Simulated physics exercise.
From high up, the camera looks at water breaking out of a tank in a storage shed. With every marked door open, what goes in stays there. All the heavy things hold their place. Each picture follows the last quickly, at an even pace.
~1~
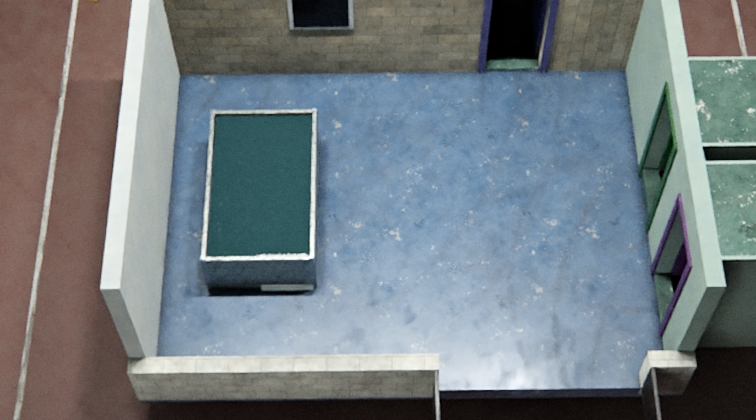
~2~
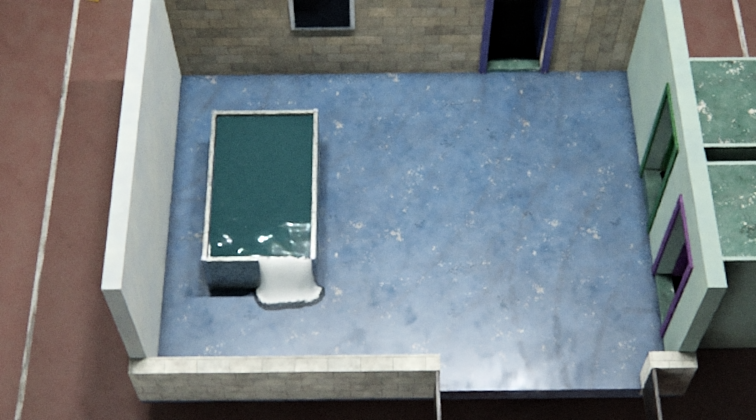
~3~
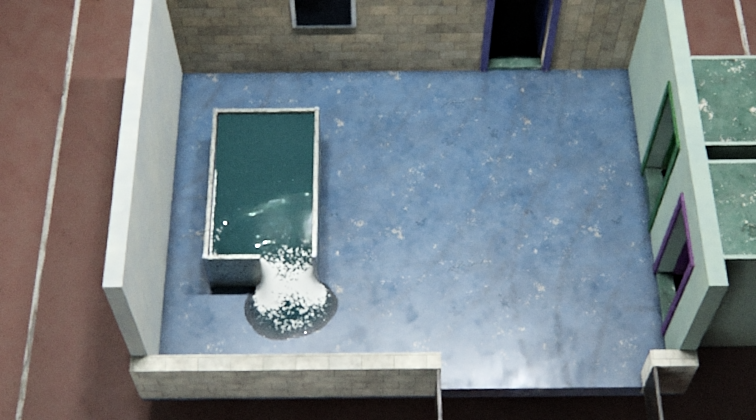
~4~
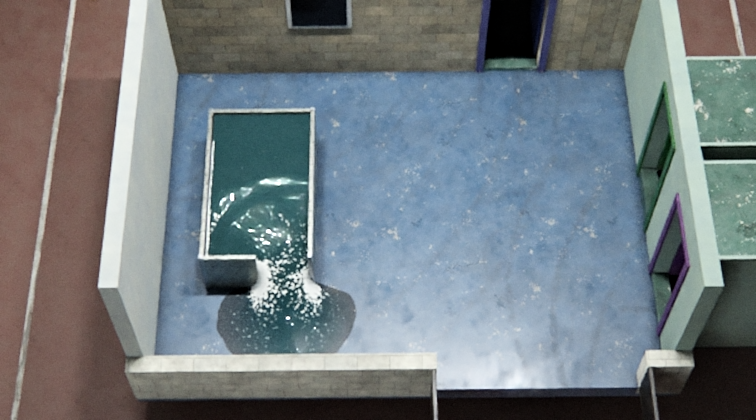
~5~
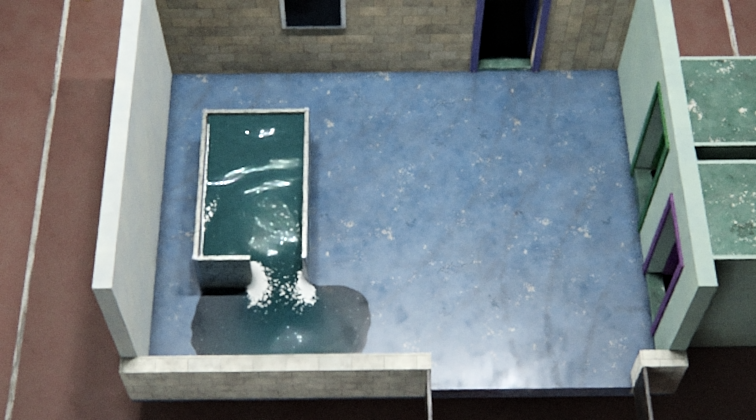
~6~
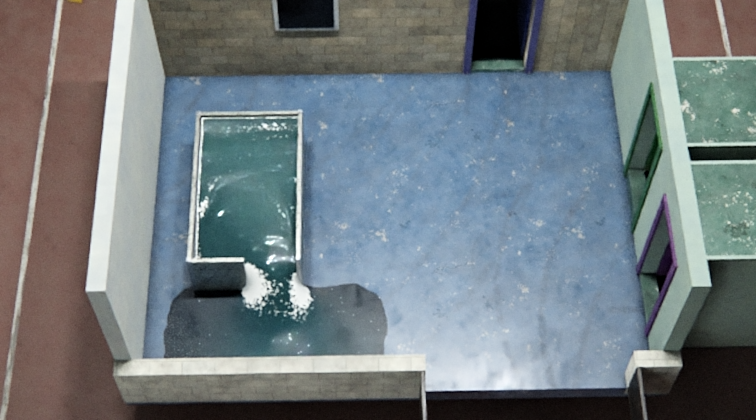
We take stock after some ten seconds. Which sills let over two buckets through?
Green door: Never surpasses it; blue door: Never surpasses it; purple door: Surpasses it.
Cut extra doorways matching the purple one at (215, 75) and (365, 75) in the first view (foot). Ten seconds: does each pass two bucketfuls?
Per door: Past the limit; within the limit.
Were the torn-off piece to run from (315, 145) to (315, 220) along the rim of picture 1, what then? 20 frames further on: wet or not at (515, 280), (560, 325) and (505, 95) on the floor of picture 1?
So that's waterlogged for the first, waterlogged for the second and waterlogged for the third.
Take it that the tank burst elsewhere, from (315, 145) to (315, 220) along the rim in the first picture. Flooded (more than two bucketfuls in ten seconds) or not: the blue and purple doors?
Well, the blue door crosses the threshold, and the purple door crosses the threshold.
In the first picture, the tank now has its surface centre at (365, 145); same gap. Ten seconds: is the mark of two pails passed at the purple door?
Honestly, the purple door never reaches the line.
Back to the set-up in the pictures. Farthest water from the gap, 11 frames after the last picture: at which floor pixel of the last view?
The front should reach about (631, 372).
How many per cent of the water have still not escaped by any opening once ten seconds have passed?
86 %.
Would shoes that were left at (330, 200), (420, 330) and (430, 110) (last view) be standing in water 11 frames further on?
Taking them as listed, they are spared, waterlogged and spared.
A moment on, water covers 15 % of the floor; the green door not reached, the blue door not reached, the purple door not reached.
Next, water covers 30 % of the floor; the green door not reached, the blue door not reached, the purple door not reached.
Then, water covers 55 % of the floor; the green door wet at the sill, nothing in, the blue door not reached, the purple door over two buckets in.
Later, water covers 80 % of the floor; the green door wet at the sill, nothing in, the blue door wet at the sill, nothing in, the purple door far over two buckets in.
In the end, water covers 90 % of the floor; the green door wet at the sill, nothing in, the blue door under two buckets in, the purple door far over two buckets in.
